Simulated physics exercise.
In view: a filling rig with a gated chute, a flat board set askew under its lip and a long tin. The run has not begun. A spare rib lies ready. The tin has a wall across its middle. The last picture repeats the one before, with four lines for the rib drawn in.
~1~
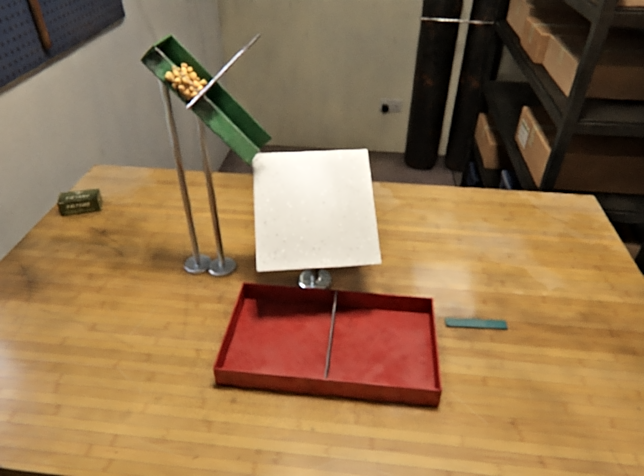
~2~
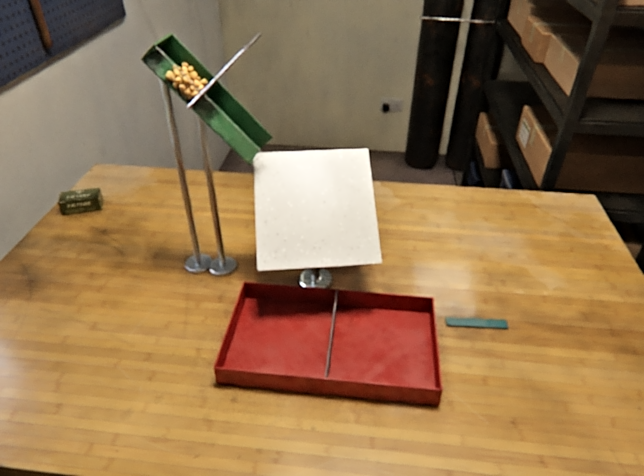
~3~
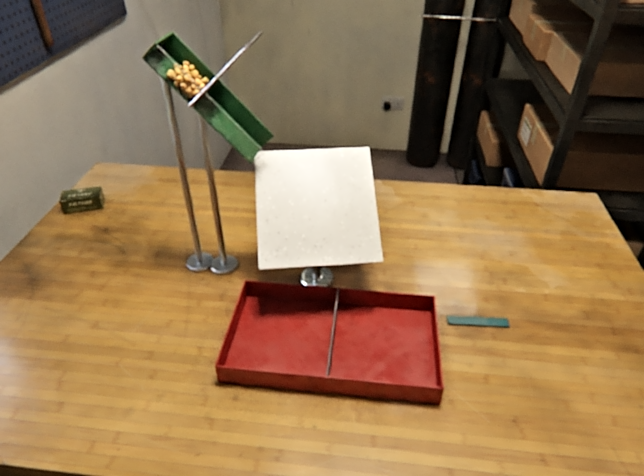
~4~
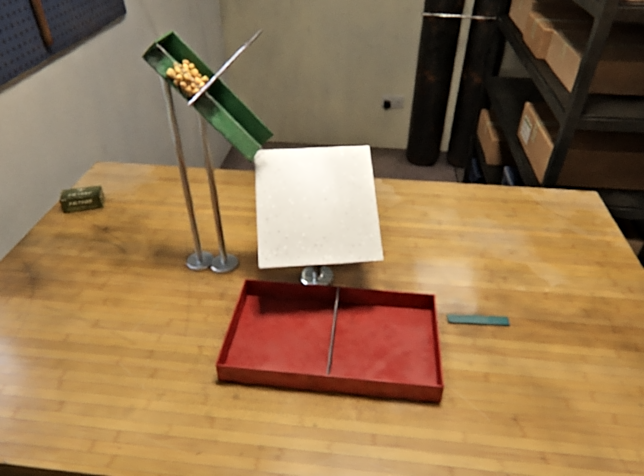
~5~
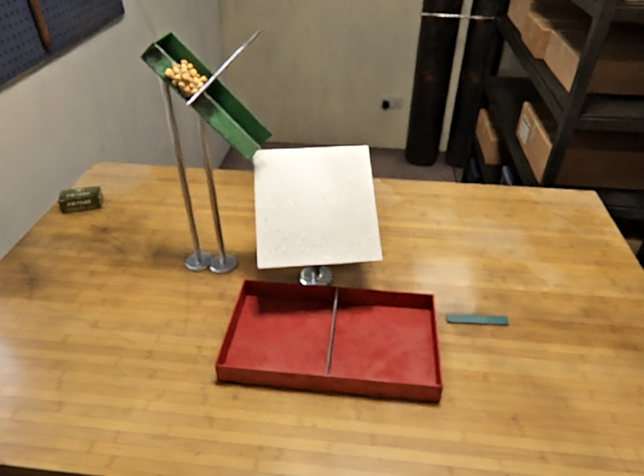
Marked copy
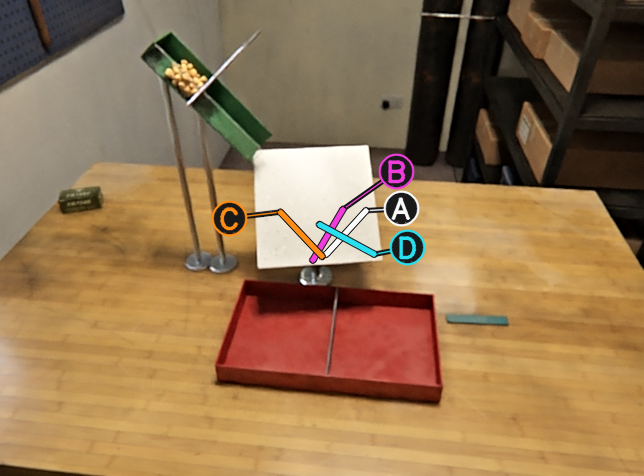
On a wooden table, a green chute holding chickpeas, white board and red tray stay still.
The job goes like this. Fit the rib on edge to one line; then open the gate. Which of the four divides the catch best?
The answer is line D.
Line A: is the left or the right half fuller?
The left half.
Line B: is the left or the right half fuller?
More lands on the left.
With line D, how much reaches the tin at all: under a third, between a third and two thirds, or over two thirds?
It is over two thirds.
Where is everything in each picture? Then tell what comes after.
The first frame shows load behind the gate (186, 85), dried chickpeas; lip of the chute (254, 158), sloping fairly steeply.
The second frame shows middle of the board (316, 206), tilted fairly steeply; middle of its low edge (320, 267); of its high edge (311, 151).
The third frame shows front corners of the tin (215, 366) and (443, 388); front end of its middle wall (327, 377).
The fourth frame shows middle of the load (188, 81); lip (256, 154).
The fifth frame shows middle of the load (186, 81); lip (255, 154).
On the marked copy, line A from (366, 210) to (326, 254); line B from (342, 209) to (312, 260); line C from (280, 212) to (322, 256); line D from (319, 224) to (374, 254).
For line A, of what is caught, almost all in the left half, about a tenth in the right.
For line B, of what is caught, every piece in the left half, not one piece in the right.
For line C, of what is caught, about a tenth in the left half, almost all in the right.
For line D, of what is caught, roughly two thirds in the left half, roughly a third in the right.
